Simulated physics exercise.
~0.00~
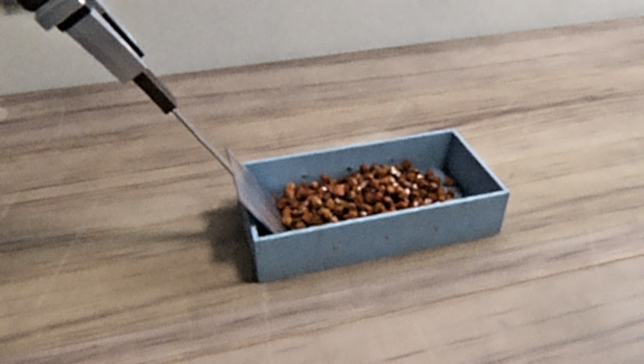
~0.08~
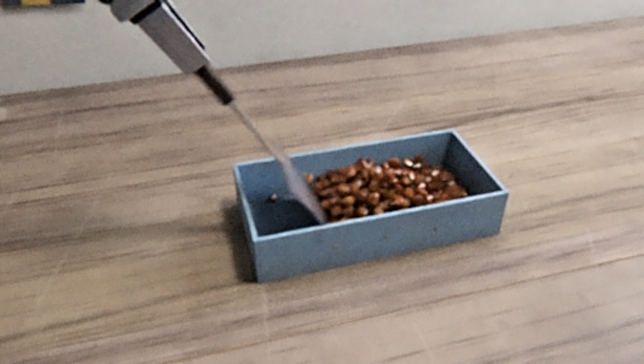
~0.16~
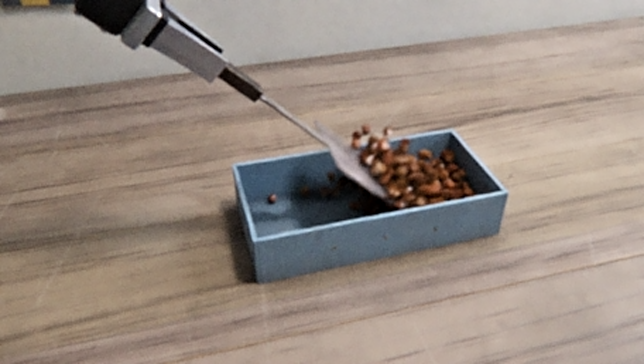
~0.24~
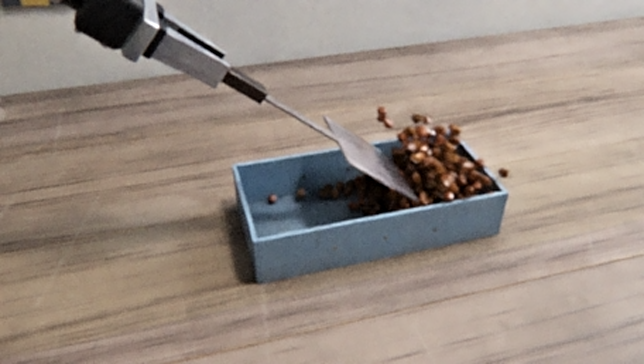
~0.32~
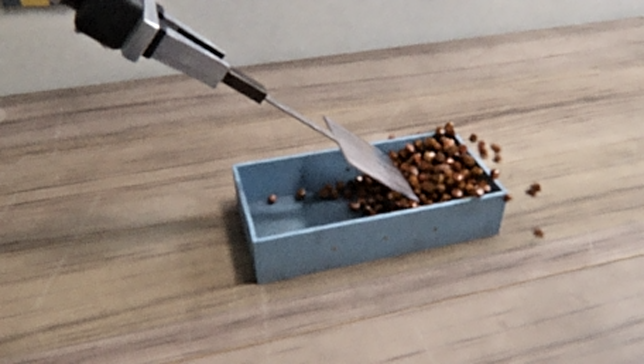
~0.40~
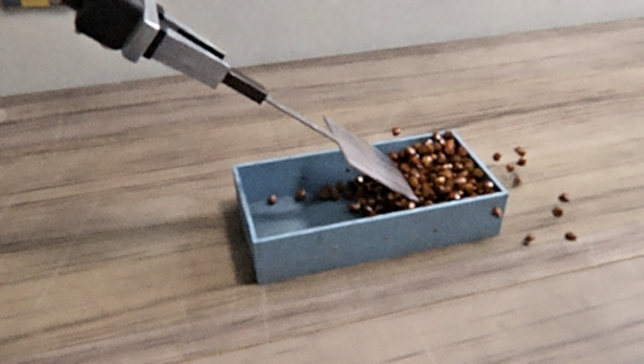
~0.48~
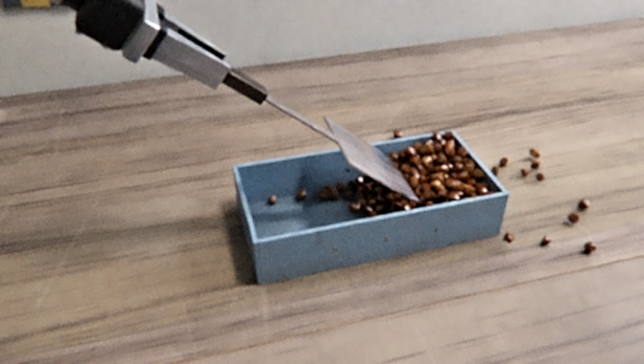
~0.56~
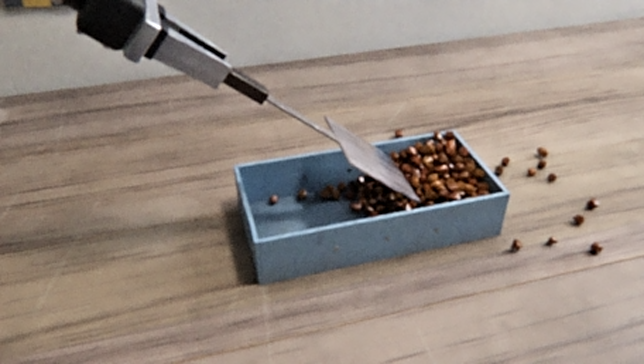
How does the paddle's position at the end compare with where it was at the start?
It starts low at the left end of the trough, and by the end it has moved right and somewhat higher, resting over the middle of the trough against the bunched pellets.
A flat grey paddle held by a robotic arm dips into the left end of a blue-grey rectangular trough on a wood-grained table, seen from slightly above with a pale wall behind. Reddish-brown pellets lie heaped in the trough. The paddle sweeps right through them, pushing them toward the right end, then rises and tilts flatter as the heap piles up and some pellets spill over the rim. The paddle stops while the spilled pellets scatter across the table to the right. At the end most pellets remain bunched in the right half of the trough, with a few stragglers at the left.
